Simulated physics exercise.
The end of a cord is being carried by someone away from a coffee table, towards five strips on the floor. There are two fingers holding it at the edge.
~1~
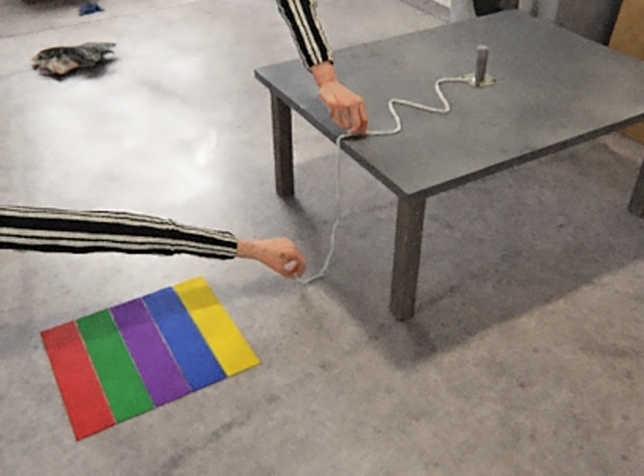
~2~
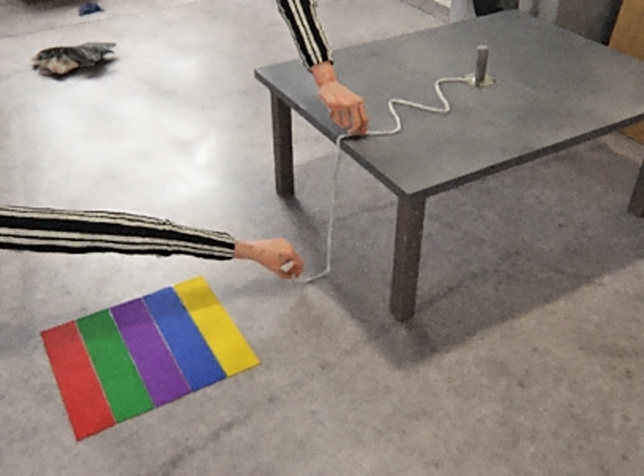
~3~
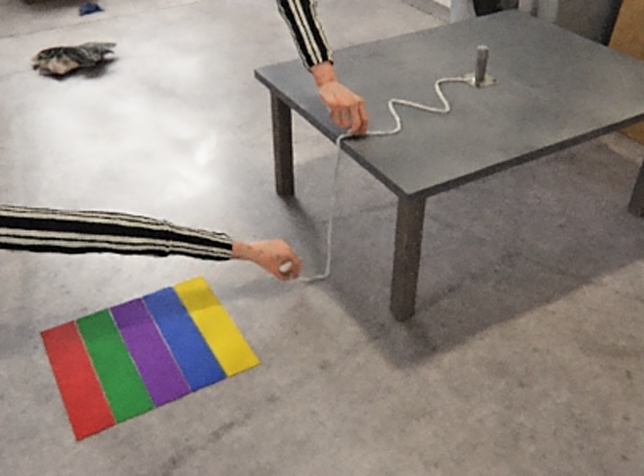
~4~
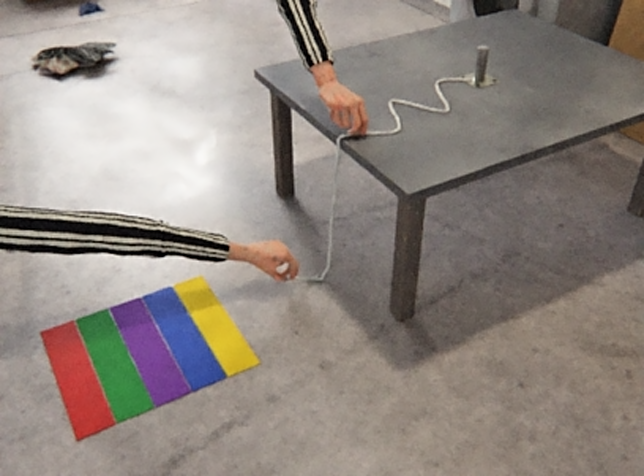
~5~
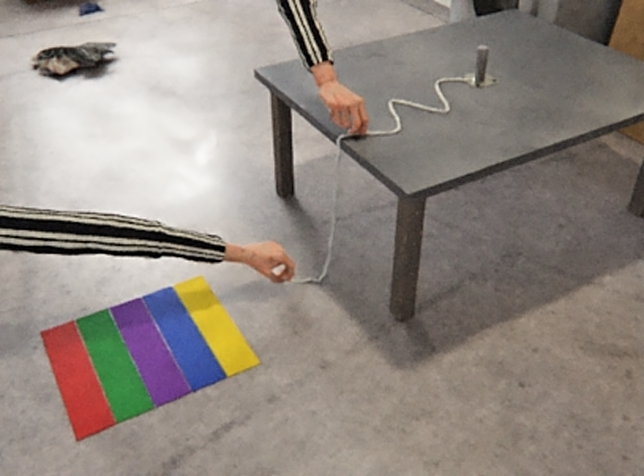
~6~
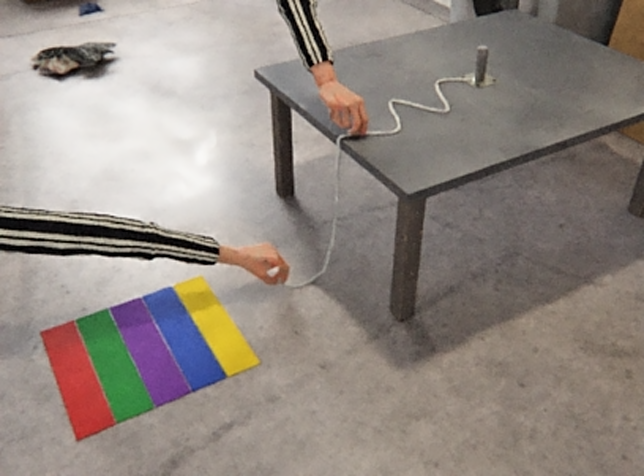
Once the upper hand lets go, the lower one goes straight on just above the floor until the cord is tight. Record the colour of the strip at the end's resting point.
Resting point: Red strip.
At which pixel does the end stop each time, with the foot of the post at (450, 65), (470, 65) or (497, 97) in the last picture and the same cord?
First try about (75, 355), second about (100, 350), third about (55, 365).
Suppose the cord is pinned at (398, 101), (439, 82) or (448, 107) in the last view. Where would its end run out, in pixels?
Expect roughly (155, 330) for the first, (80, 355) for the second and (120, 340) for the third.
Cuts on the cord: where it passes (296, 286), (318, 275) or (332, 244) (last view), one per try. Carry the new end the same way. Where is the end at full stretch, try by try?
Try 1: About (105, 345). Try 2: About (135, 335). Try 3: About (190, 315).
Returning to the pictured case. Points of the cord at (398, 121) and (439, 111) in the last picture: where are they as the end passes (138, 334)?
(329, 156) and (392, 111).
Soon after, end near (138, 334); over purple.
After that, end near (97, 349); over green.
At the stop, end near (71, 359); over red. It halts on the red strip.
